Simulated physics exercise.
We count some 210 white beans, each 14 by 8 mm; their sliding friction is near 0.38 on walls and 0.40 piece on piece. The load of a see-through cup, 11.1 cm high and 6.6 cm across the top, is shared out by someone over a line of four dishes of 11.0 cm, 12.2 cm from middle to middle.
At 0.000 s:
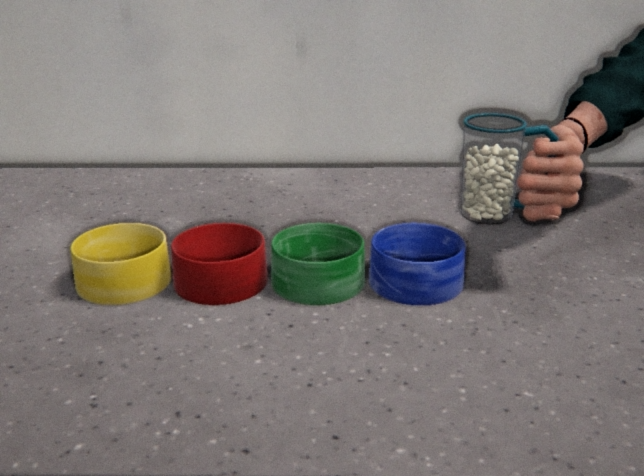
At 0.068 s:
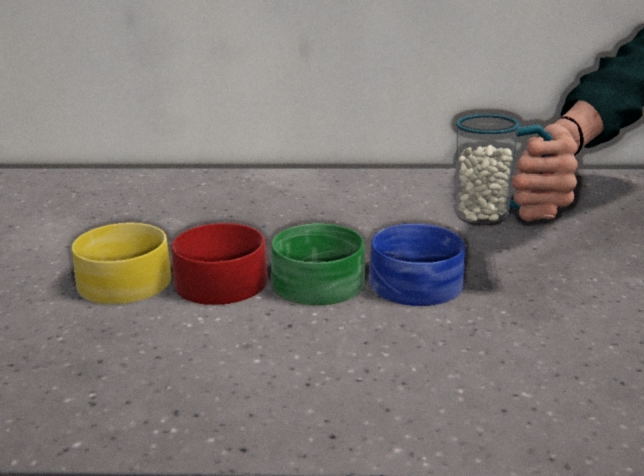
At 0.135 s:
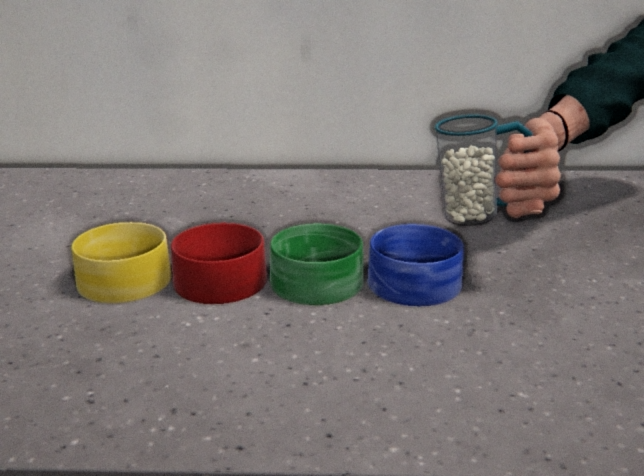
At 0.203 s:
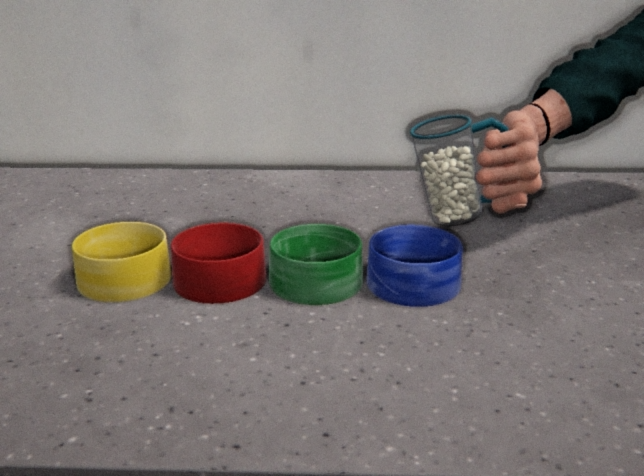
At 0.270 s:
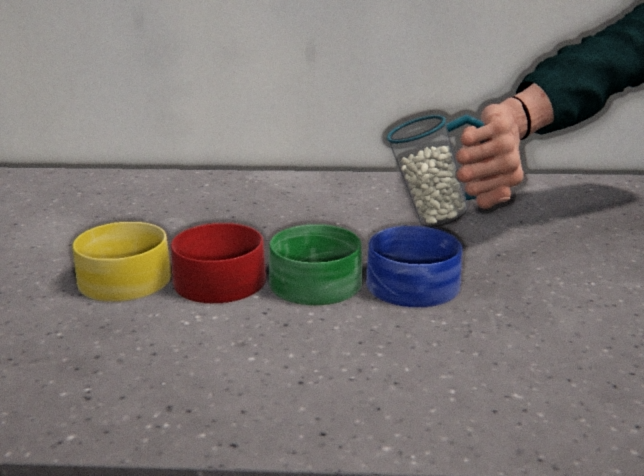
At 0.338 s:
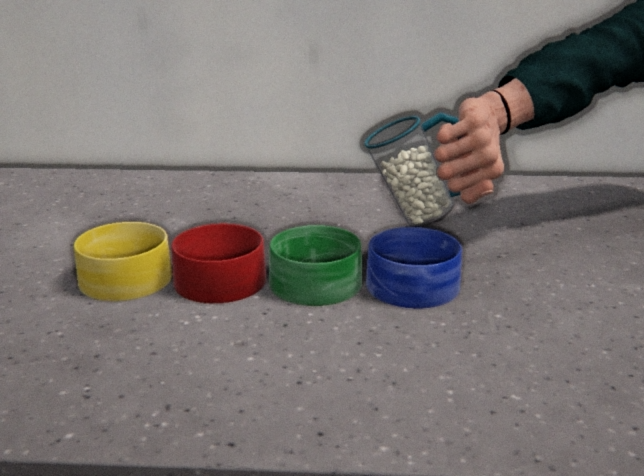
A hand in a dark green sleeve holds a clear cup of white beans upright by its handle, to the right of a row of yellow, red, green and blue dishes. The hand carries the cup left, tilting it steadily further toward the left until it leans above the blue dish, beans still inside.
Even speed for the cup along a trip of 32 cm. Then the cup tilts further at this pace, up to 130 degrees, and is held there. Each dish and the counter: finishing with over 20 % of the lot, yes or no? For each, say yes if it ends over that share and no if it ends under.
Red - yes, blue - no, green - no, yellow - yes, counter - yes.
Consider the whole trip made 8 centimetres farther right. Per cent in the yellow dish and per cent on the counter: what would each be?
Yellow: 0, counter: 0.
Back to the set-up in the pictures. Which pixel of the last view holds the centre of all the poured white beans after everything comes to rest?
In the last view, approximately (167, 272).
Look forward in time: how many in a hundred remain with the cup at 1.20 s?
About 85 %.
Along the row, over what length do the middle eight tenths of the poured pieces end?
The stretch is around 15 cm long.
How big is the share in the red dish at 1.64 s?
About 35 per cent by then.
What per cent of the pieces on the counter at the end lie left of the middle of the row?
Around 100 per cent of it.
After 0.86 s, tilt 76 degrees; cup holds 100 %.
After 1.20 s, tilt 108 degrees; cup holds 85 %, yellow 10 %.
After 1.64 s, tilt 130 degrees; cup holds 0 %, red 35 %, yellow 35 %.
By 2.7 s all is still; red 35 %, blue 0 %, green 0 %, yellow 35 %, counter 30 %.
